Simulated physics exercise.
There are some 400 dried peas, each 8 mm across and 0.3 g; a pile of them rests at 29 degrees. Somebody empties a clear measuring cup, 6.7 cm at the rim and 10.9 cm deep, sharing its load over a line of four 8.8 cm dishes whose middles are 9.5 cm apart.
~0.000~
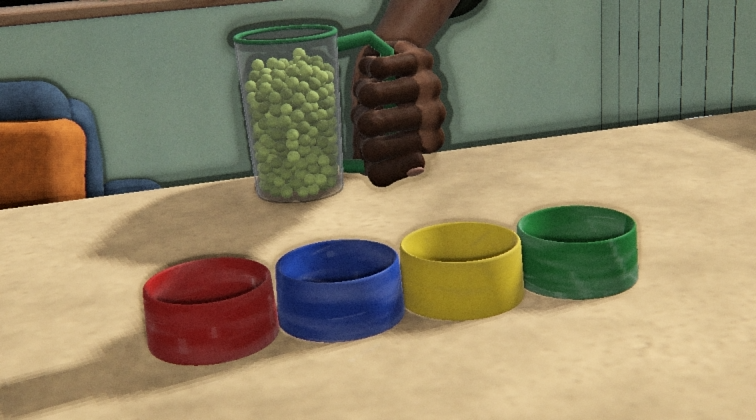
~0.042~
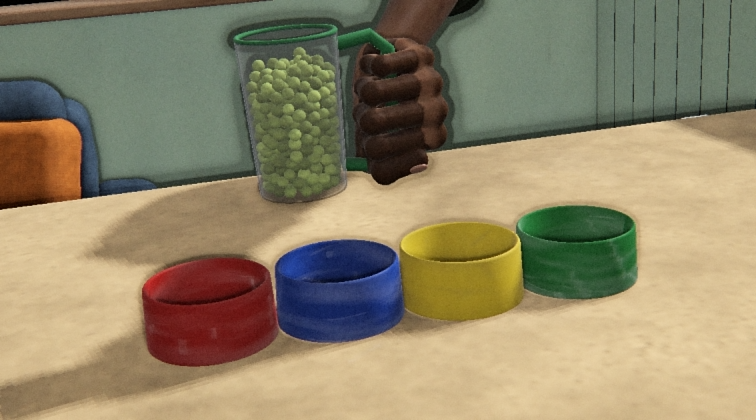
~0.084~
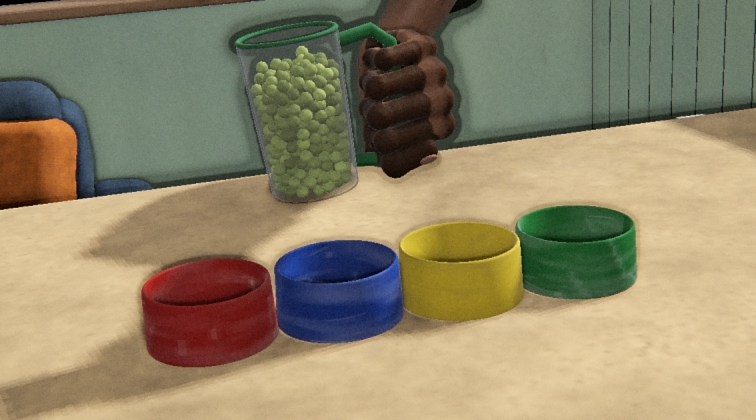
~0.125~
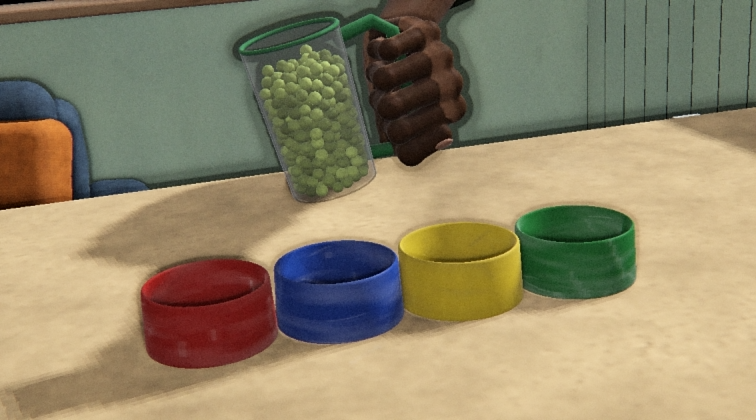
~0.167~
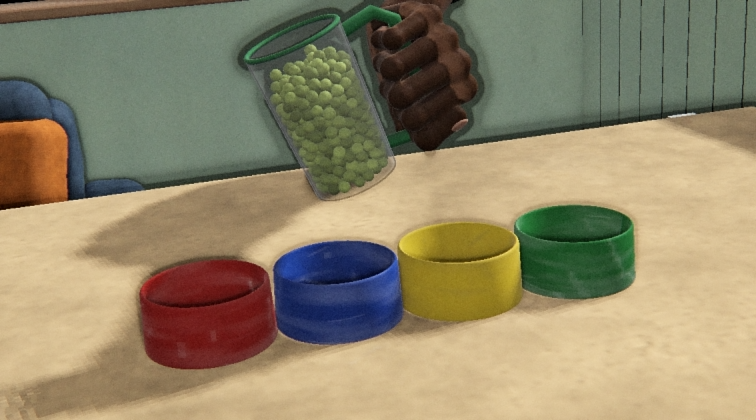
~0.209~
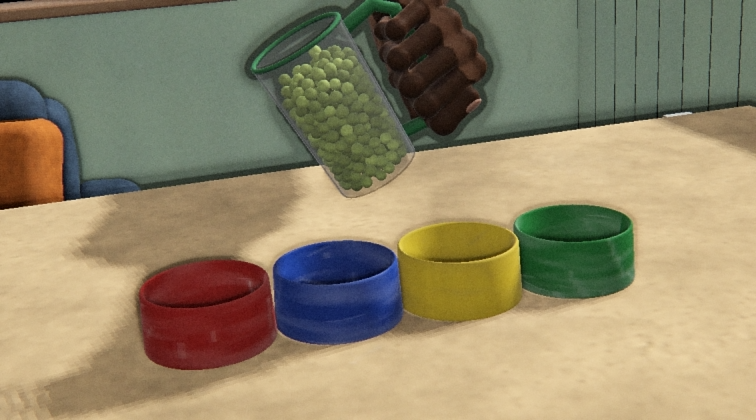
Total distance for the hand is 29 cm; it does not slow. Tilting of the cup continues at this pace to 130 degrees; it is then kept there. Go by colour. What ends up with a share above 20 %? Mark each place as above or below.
Marks: Red below, blue below, green below, yellow above, counter below.
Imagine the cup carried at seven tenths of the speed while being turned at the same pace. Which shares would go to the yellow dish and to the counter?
Then the yellow dish gets 30 and the counter 10.
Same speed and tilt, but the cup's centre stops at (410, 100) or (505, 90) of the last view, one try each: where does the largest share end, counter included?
On the first run most goes to blue, and on the second to yellow.
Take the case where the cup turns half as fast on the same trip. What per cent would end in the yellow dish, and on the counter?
In that case the yellow dish gets 0 and the counter gets 0.
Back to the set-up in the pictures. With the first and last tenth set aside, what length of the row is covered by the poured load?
It spans roughly 6 centimetres along the row.
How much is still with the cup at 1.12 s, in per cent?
Roughly 0 percent.
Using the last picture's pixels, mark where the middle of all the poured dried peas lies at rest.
Close to pixel (462, 265).
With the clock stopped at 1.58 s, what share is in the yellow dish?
Estimate to date: Some 85 %.
Then, at 0.76 s, tilt 127 degrees; cup holds 70 %, blue 5 %, yellow 15 %.
After 1.12 s, tilt 130 degrees; cup holds 0 %, blue 5 %, yellow 85 %.
After 1.58 s, tilt 130 degrees; cup holds 0 %, blue 5 %, yellow 85 %.
By 1.9 s all is still; red 0 %, blue 5 %, green 0 %, yellow 85 %, counter 10 %.
